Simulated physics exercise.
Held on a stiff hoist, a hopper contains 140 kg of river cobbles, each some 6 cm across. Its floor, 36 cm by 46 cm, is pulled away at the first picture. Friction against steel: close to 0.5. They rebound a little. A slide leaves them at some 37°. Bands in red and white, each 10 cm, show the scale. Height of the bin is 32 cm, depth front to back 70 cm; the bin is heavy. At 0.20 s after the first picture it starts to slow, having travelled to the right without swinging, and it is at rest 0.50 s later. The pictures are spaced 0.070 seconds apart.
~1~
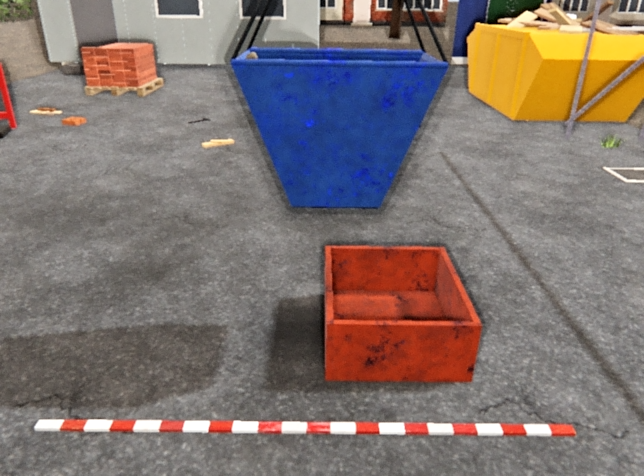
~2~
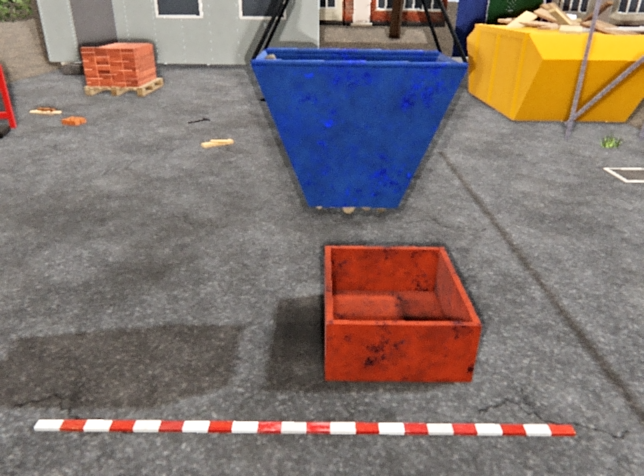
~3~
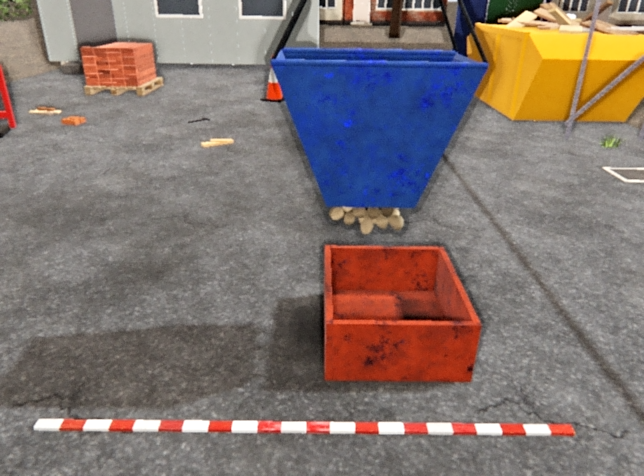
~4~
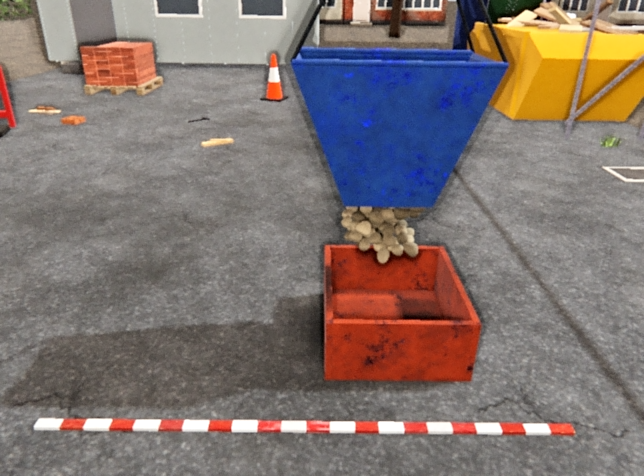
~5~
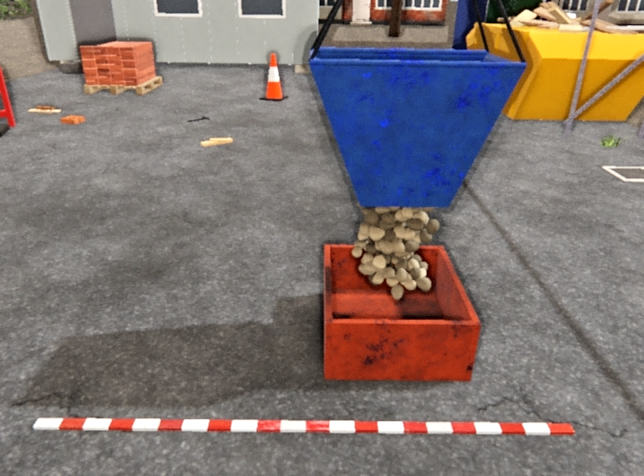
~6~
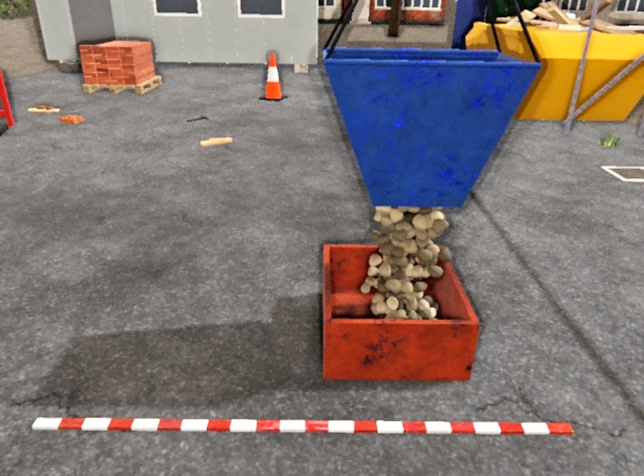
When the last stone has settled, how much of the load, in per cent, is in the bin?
Roughly 87 in every hundred.
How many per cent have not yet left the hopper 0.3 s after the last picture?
Close to 0 per cent of the load.
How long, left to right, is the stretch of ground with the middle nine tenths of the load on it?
Some 90 cm left to right.
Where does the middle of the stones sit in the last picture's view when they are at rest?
Around (406, 310).
Then, 0.3 s after the last picture, 2 % in the hopper, 88 % falling or lying in the bin, 9 % falling or lying beside or right of the bin; the stones farthest right are at (505, 309).
Then, 0.8 s after the last picture, 0 % in the hopper, 87 % falling or lying in the bin, 13 % falling or lying beside or right of the bin; the stones farthest right are at (567, 322).
Then, 1.4 s after the last picture, 0 % in the hopper, 87 % falling or lying in the bin, 13 % falling or lying beside or right of the bin; the stones farthest right are at (608, 335).
Then, 2.2 s after the last picture, 0 % in the hopper, 87 % falling or lying in the bin, 13 % falling or lying beside or right of the bin; the stones farthest right are at (609, 335).
Then, 4.2 s after the last picture, 0 % in the hopper, 87 % in the bin, 13 % beside or right of the bin; the stones farthest right are at (609, 335).
